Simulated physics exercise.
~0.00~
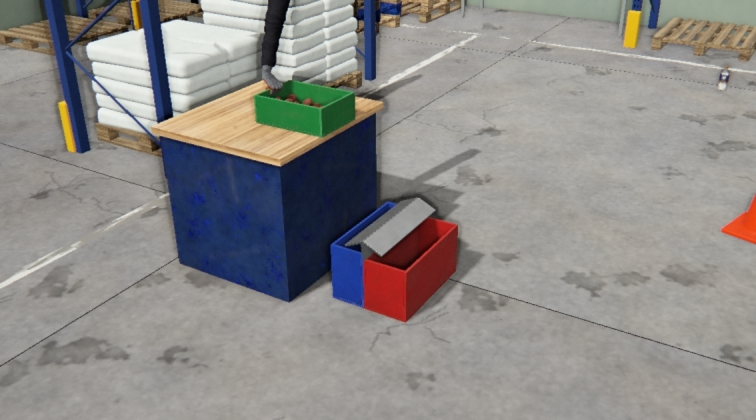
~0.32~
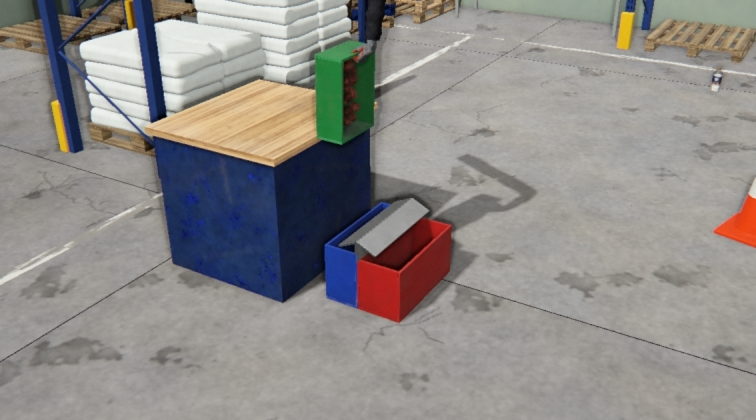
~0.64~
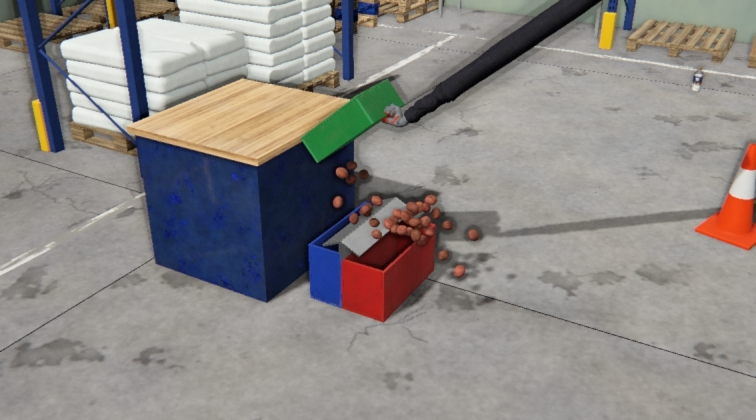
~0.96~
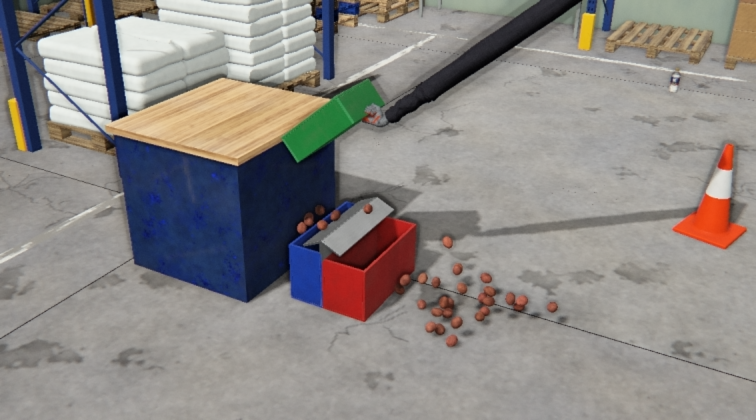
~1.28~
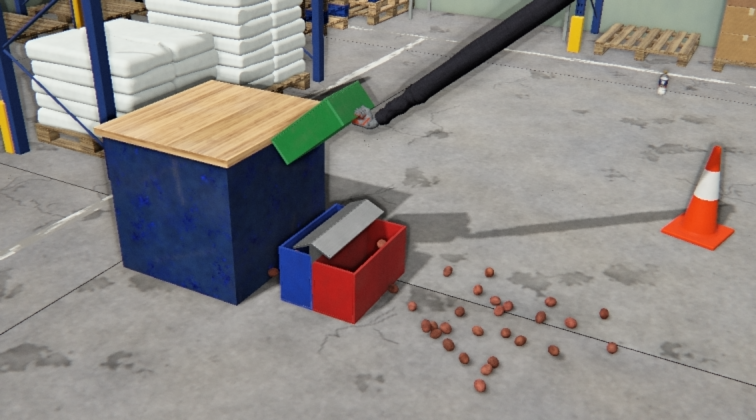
A warehouse floor with racking and stacked white sacks is seen from above at an angle. A green crate of red potatoes sits on a wood-topped blue bench, with a blue trough and a red tub below to the right, a grey roof-shaped splitter over their shared wall. A dark arm tips the crate over the bench's right edge until it hangs steeply overturned. The potatoes spill out, some striking the splitter, and most fly past the red tub. They scatter across the concrete toward an orange cone, with only a few ending in or beside the containers.
